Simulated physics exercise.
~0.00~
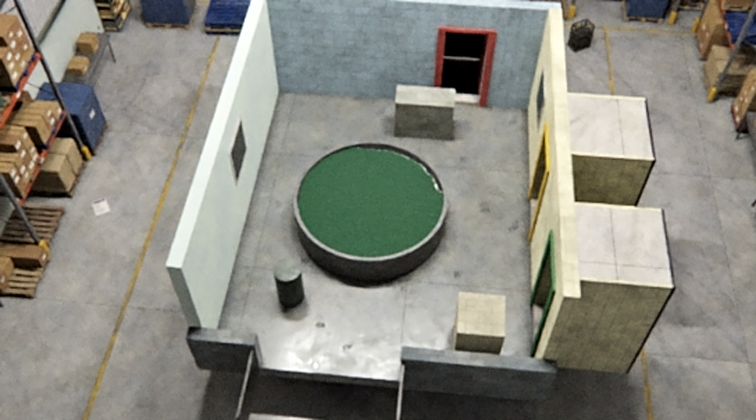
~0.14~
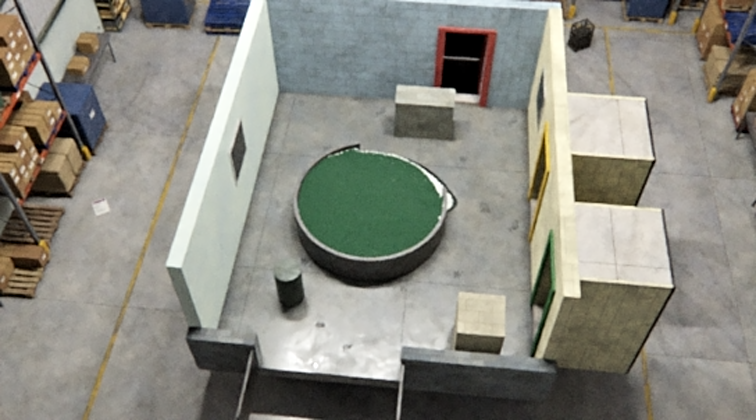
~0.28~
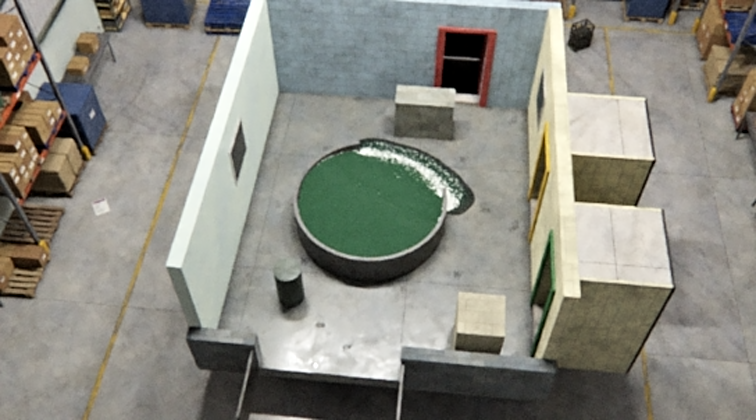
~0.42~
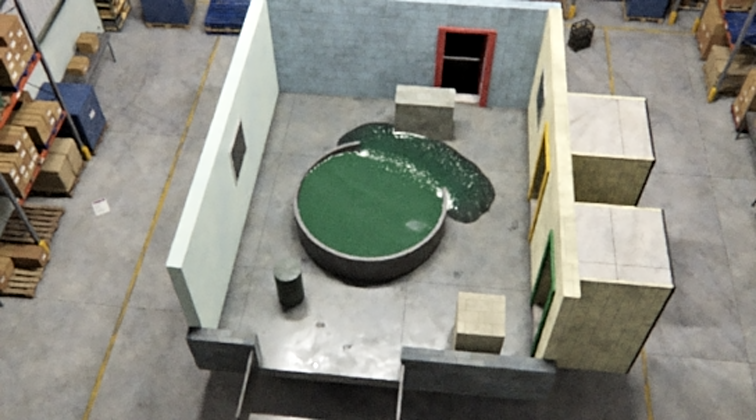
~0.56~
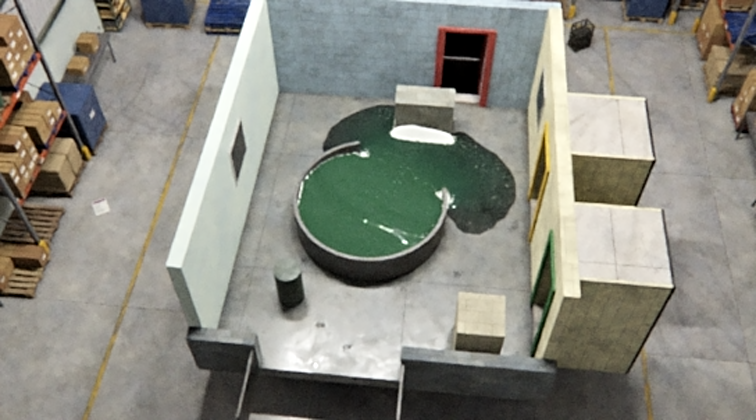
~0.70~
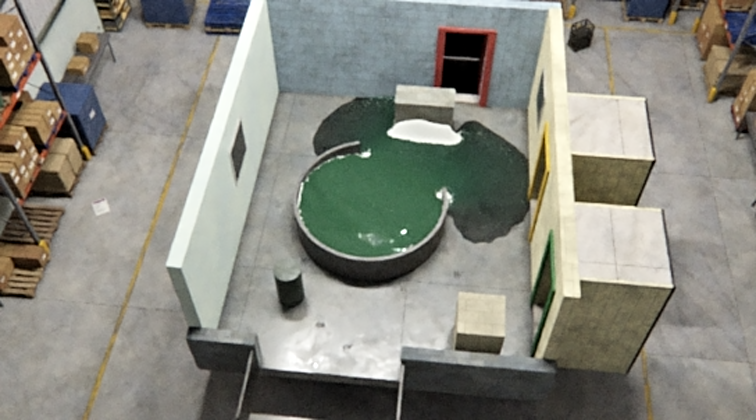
Dark green water in a round pool sat still until the far side of the wall broke open, then it poured out across the gray floor, spreading around the block near the red door.
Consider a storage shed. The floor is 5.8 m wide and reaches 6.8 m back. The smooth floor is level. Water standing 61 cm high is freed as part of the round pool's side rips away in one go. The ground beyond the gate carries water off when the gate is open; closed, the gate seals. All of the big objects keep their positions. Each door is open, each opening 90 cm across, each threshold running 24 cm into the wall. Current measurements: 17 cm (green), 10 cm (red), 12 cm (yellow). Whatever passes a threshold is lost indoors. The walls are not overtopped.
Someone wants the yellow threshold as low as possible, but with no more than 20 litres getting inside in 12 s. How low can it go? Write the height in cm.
No lower than roughly 11.5 cm.
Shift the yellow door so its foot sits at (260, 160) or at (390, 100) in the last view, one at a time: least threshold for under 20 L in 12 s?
Minimums: About 12.5 cm and 22 cm.
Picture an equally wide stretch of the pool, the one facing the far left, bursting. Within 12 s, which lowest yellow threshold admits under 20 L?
A minimum of about 8.5 cm.
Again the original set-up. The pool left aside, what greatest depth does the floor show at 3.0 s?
Up to some 41 centimetres, I'd say.
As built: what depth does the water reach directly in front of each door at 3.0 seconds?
Green 0, red 15, yellow 12 cm.
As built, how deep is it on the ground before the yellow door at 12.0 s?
Depth: Near 6.5 cm.
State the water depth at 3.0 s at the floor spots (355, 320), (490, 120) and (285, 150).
Depths of roughly 0 cm, 31 cm and 6 cm, in that order.
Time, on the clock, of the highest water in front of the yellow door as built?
At roughly 3.8 s.
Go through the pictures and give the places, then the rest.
The round pool at (371, 200) is whole and still, 61 cm deep; the yellow door at (538, 188) is dry, in the first frame.
The front is at (454, 201), 0.3 m from the gap on the far side; 0.5 m2 of floor is wet, 61 cm left at the back, in the second frame.
Water pours out on the far side and has run 0.7 m, to (468, 193); about 10 cm deep outside, 61 cm at the back, in the third frame.
The front is at (386, 125), 1.2 m from the gap on the far side; 3.7 m2 of floor is wet, 61 cm left at the back, in the fourth frame.
Water pours out on the far side and has run 1.8 m, to (393, 109); about 6 cm deep outside, 61 cm at the back, in the fifth frame.
Water pours out on the far side and has run 2.2 m, to (523, 159); about 5 cm deep outside, 61 cm at the back; the yellow door at (538, 188), 2.7 m from the gap, is still 0.3 m from the nearest water, in the sixth frame.
After 1.4 s water covers 30 % of the floor, deepest (56 cm) near (527, 113); 9 cm at the yellow door, 0 litres in over its 12 cm threshold.
After 3.0 s water covers 50 % of the floor, deepest (41 cm) near (527, 118); 12 cm at the yellow door, 0 litres in over its 12 cm threshold.
After 12.0 s water covers 100 % of the floor, deepest (14 cm) near (241, 238); 6 cm at the yellow door, 17 litres in over its 12 cm threshold.
At the yellow door as built, the water arrived by 0.8 s and peaked near 16 cm at 3.8 s.
With a threshold of 10 cm, 35 litres would have come in within the 12 s; with 13.5 cm, 9 litres. So under 20 litres takes about 11.5 cm.
